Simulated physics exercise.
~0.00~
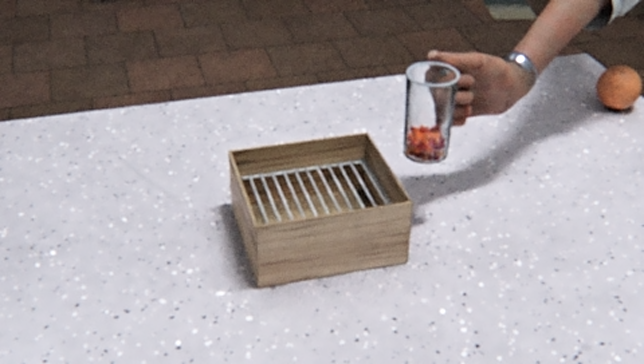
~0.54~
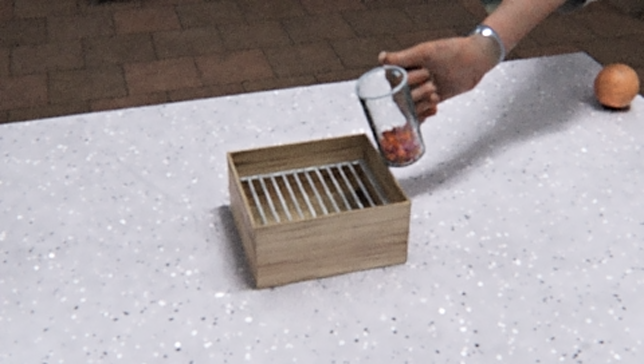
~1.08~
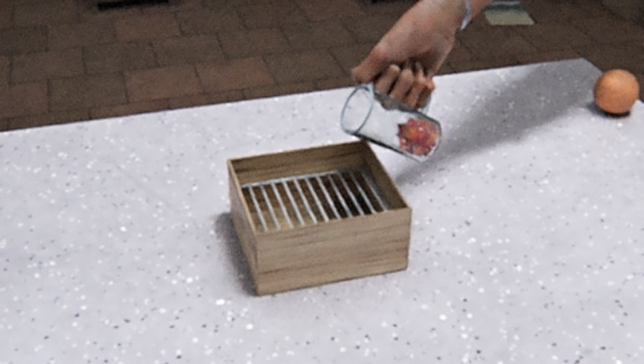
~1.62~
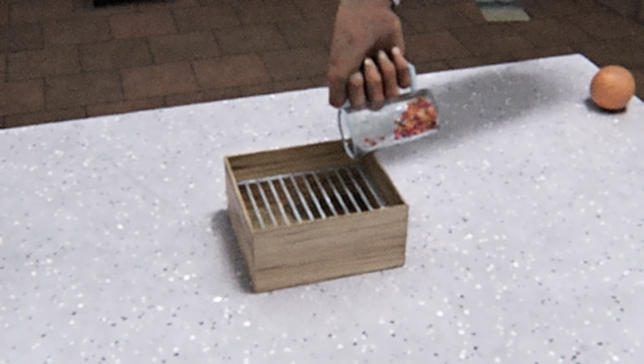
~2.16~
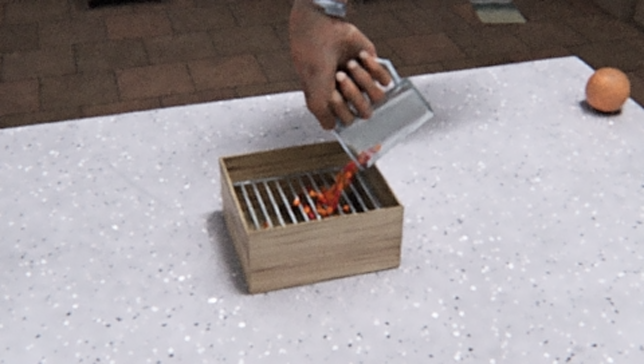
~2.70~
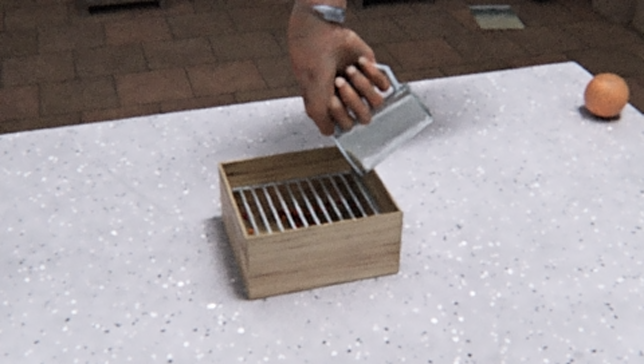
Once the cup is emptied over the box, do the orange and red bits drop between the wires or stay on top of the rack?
Both the orange bits and the red bits drop between the wires, leaving the top of the rack clear.
Hand tipping a clear cup of orange and red bits over a wooden box, all of them falling between the rack wires.
